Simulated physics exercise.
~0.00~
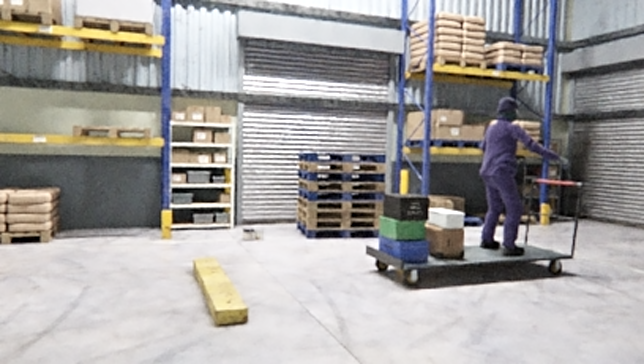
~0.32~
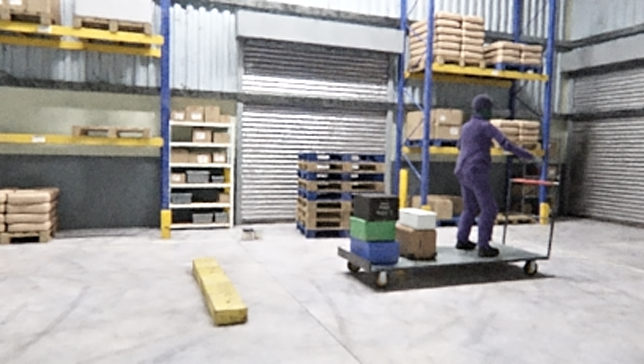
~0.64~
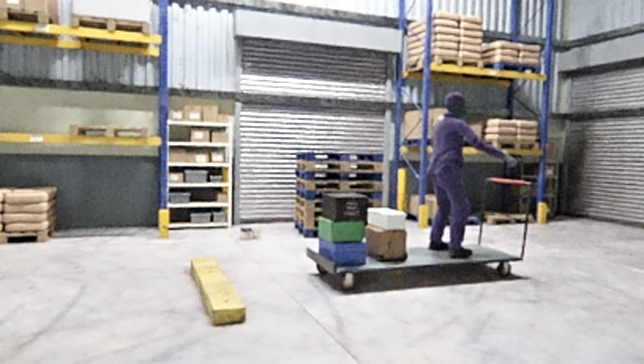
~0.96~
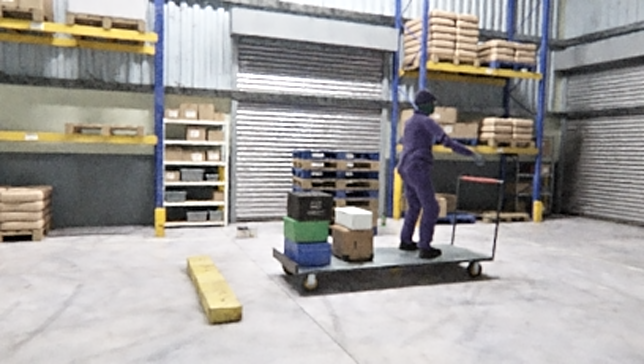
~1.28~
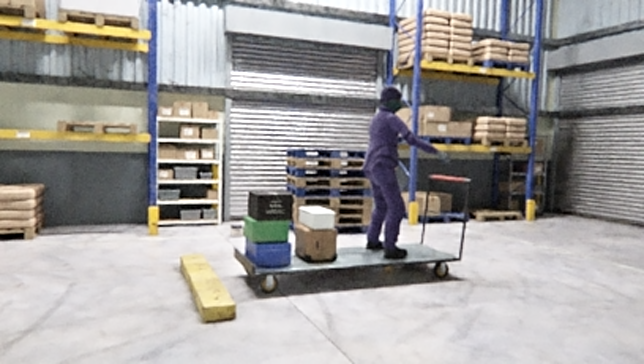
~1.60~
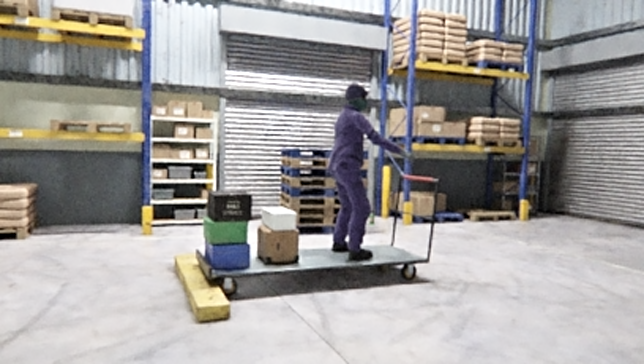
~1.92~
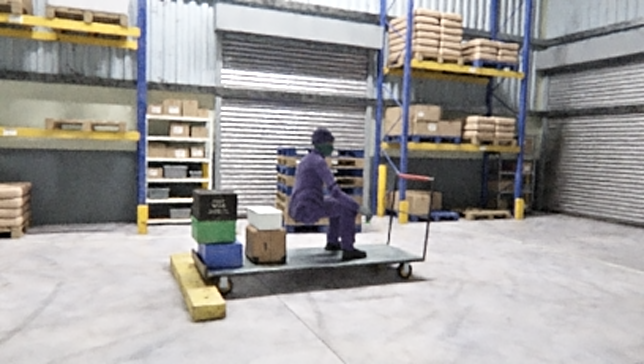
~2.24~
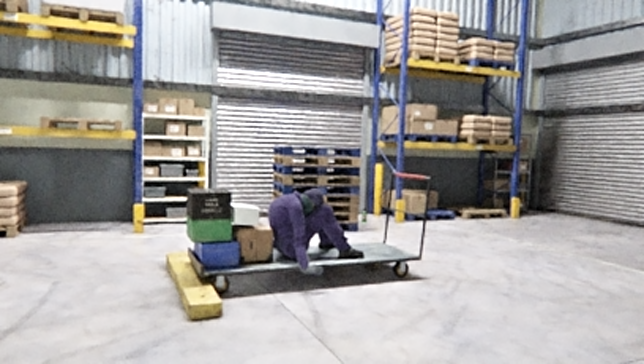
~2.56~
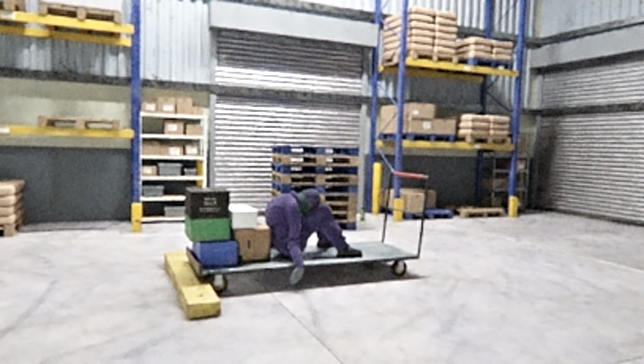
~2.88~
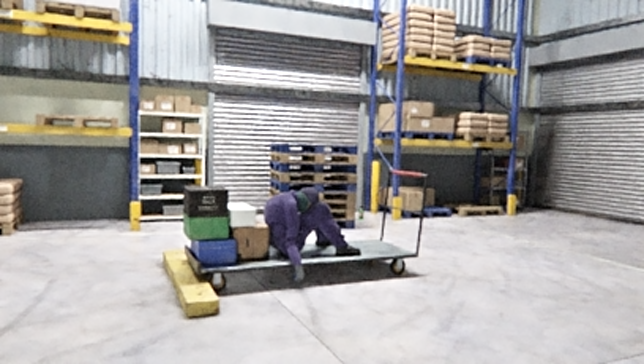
A person in purple overalls and a dark head covering stands on a long flatbed trolley in a warehouse, seen from the side by a camera panning slightly right. A black carton sits on green and blue boxes at the deck's left end, beside a white tote on a brown case. The trolley rolls left past pallets and racking until it meets a yellow kerb and stops. The person drops into a sitting position, then folds forward toward the boxes. The stacks stay aboard, and the person ends slumped on the deck, one arm dangling over the near edge.
